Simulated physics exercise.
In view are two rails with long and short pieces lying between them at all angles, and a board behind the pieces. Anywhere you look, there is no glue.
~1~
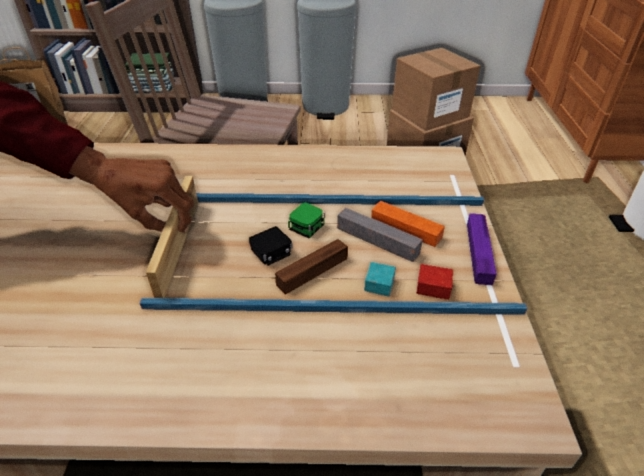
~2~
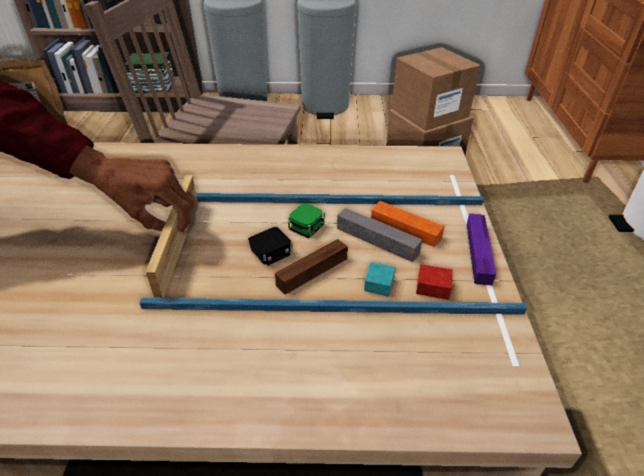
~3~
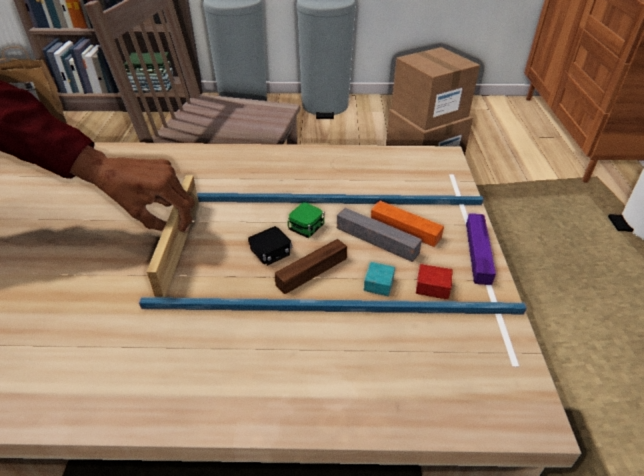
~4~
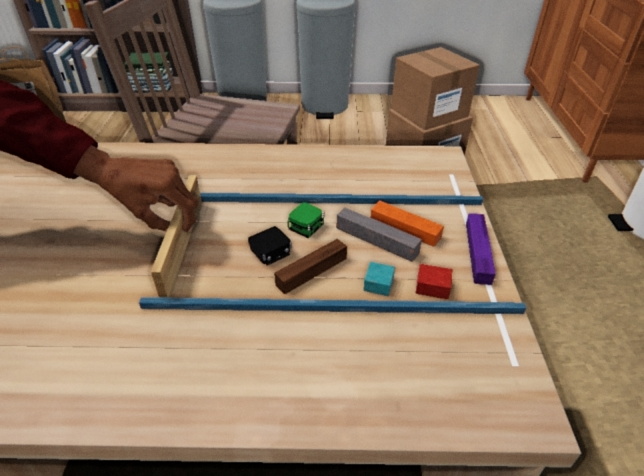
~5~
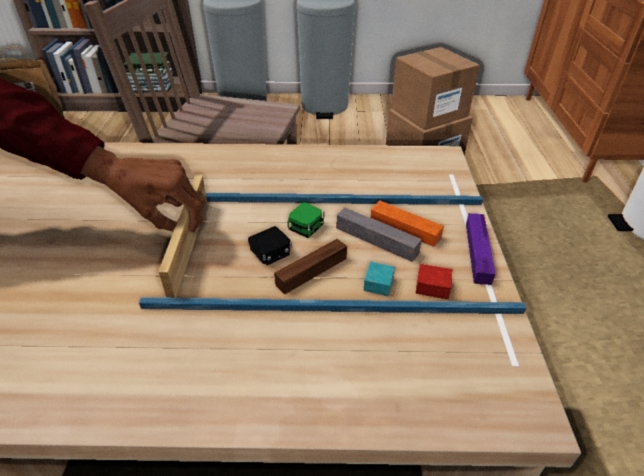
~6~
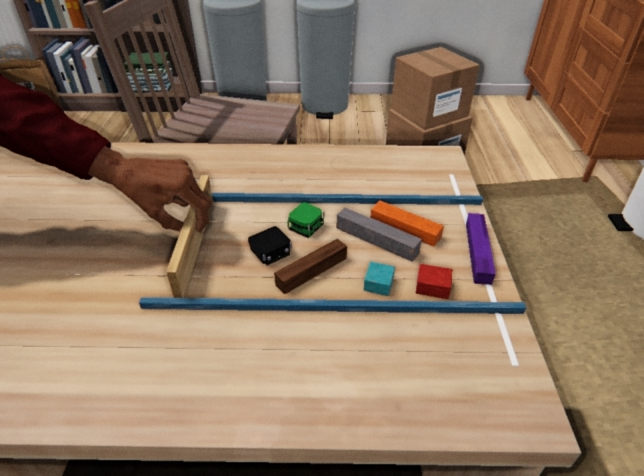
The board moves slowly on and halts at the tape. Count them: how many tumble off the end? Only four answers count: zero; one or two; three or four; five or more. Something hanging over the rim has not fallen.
Lost: Five or more.
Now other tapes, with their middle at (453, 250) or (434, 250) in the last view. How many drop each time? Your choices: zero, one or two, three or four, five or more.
In order, you'd get either three or four falling, then either one or two.
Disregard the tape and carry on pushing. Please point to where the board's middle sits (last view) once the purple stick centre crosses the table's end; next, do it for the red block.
Middle approx. at (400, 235), then approx. at (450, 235).
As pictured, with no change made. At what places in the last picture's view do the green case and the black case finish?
Near (482, 218) and (499, 244).
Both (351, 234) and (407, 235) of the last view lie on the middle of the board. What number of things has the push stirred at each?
I count 6 first and 8 after.
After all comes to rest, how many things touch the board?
The number is 2.
Soon after, none off yet; purple stick at rest near (480, 247); red block at rest near (434, 281); orange bar at rest near (406, 223).
Then, none off yet; purple stick at rest near (480, 247); red block at rest near (435, 281); orange bar moved a little near (415, 219).
Further on, one off so far; purple stick falling near (489, 402); red block moved well along near (505, 277); orange bar moved about its own width near (483, 220).
At rest, the number that fall off is five or more; fallen, brown stick, turquoise block, grey bar, orange bar, red block and purple stick.
